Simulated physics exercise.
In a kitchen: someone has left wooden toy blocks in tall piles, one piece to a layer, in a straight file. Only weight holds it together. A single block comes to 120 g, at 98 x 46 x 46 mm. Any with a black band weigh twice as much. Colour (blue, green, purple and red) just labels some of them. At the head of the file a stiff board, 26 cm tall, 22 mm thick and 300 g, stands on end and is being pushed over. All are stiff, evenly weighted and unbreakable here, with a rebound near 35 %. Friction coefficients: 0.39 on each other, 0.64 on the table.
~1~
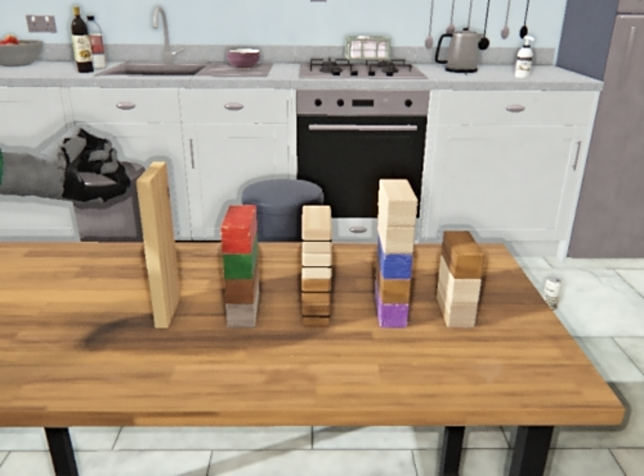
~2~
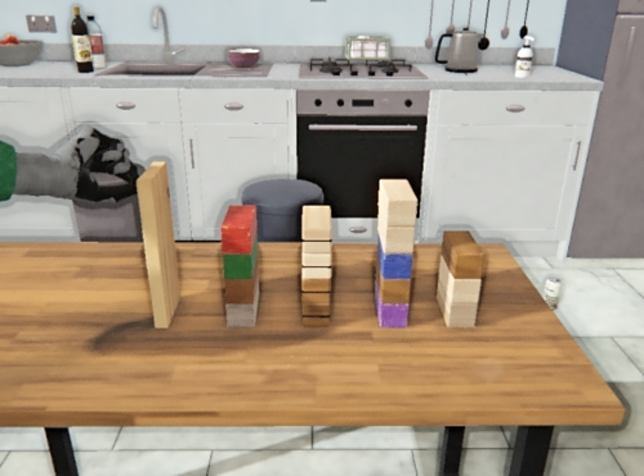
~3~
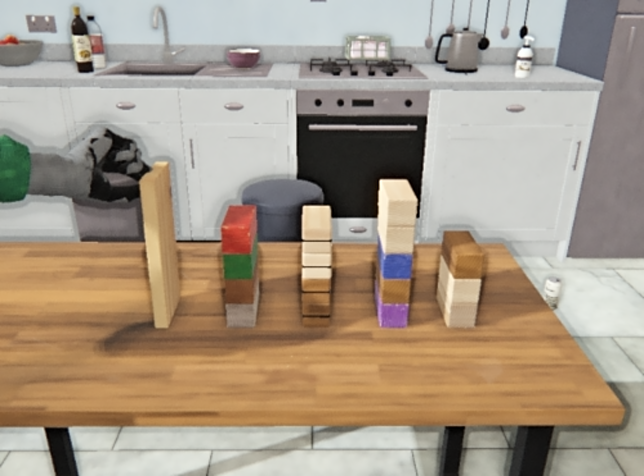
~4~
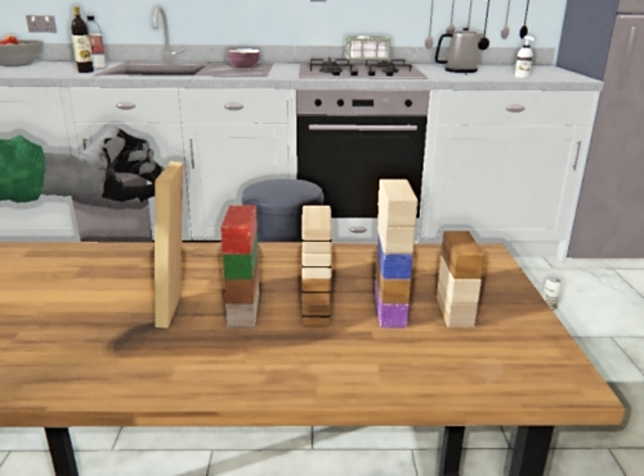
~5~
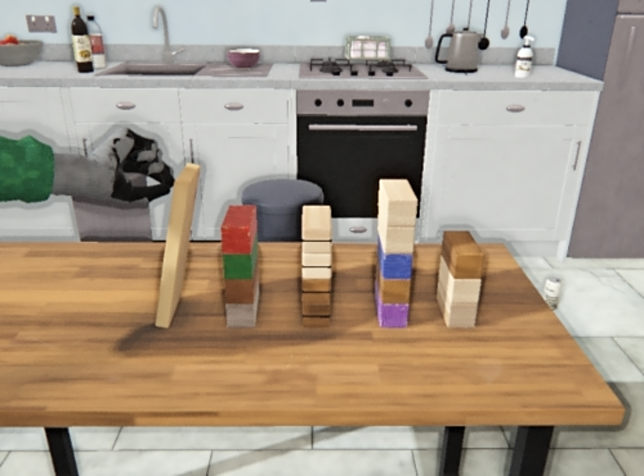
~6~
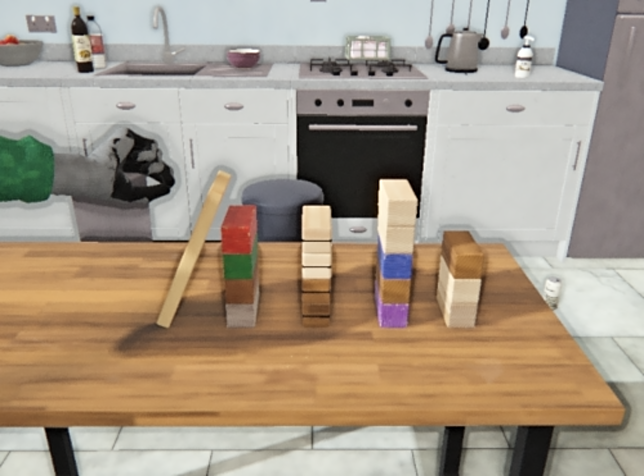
A gloved hand reached in from the left and pushed the top of an upright wooden board, then stopped while the board kept leaning right toward four stacks of toy blocks, which stayed still.
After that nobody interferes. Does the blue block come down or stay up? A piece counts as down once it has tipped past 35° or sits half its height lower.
It drops.
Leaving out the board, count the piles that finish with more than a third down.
4 in all.
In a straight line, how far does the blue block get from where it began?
Roughly 12 cm away.
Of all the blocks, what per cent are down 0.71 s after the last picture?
40 per cent by then.
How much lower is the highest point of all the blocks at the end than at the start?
Some 9 cm lower.
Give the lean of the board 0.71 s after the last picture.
About 65°.
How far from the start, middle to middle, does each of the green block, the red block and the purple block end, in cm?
About: Green 14, red 24, purple 0.
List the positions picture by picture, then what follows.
In the first picture (we follow the side turned to the camera), finger (117, 179) 34 mm short, board 0° from upright; blue block (398, 267); green block (237, 267); purple block (394, 317); no other piece has moved.
The second picture shows finger (129, 179) 15 mm short, board 0° from upright; blue block (398, 267).
The third picture shows finger (140, 179) 3 mm in, board 1° from upright; blue block (398, 267).
The fourth picture shows finger (152, 179) 22 mm in, board 6° from upright; blue block (398, 267); no other piece has moved.
The fifth picture shows finger (161, 179) 35 mm in, stopped, board 12° from upright; blue block (398, 267); no other piece has moved.
The sixth picture shows finger (161, 179) 35 mm in, stopped, board 24° from upright; blue block (398, 267); red block (236, 241); green block (237, 267); no other piece has moved.
Then, 0.71 s on from the sixth picture, board 66° from upright; 6 of the 16 blocks down; blue block tipped 5°; green block tipped 43°, 44 mm lower.
Then, 1.33 s on from the sixth picture, board 70° from upright; 15 of the 16 blocks down; blue block tipped 44°, 54 mm lower; green block tipped 61°, 48 mm lower.
Finally, board 70° from upright; 15 of the 16 blocks down; blue block tipped 44°, 54 mm lower; green block tipped 61°, 48 mm lower; red block 9 cm lower. Seen by the last camera, middles, blue block near (453, 284), green block near (324, 279).
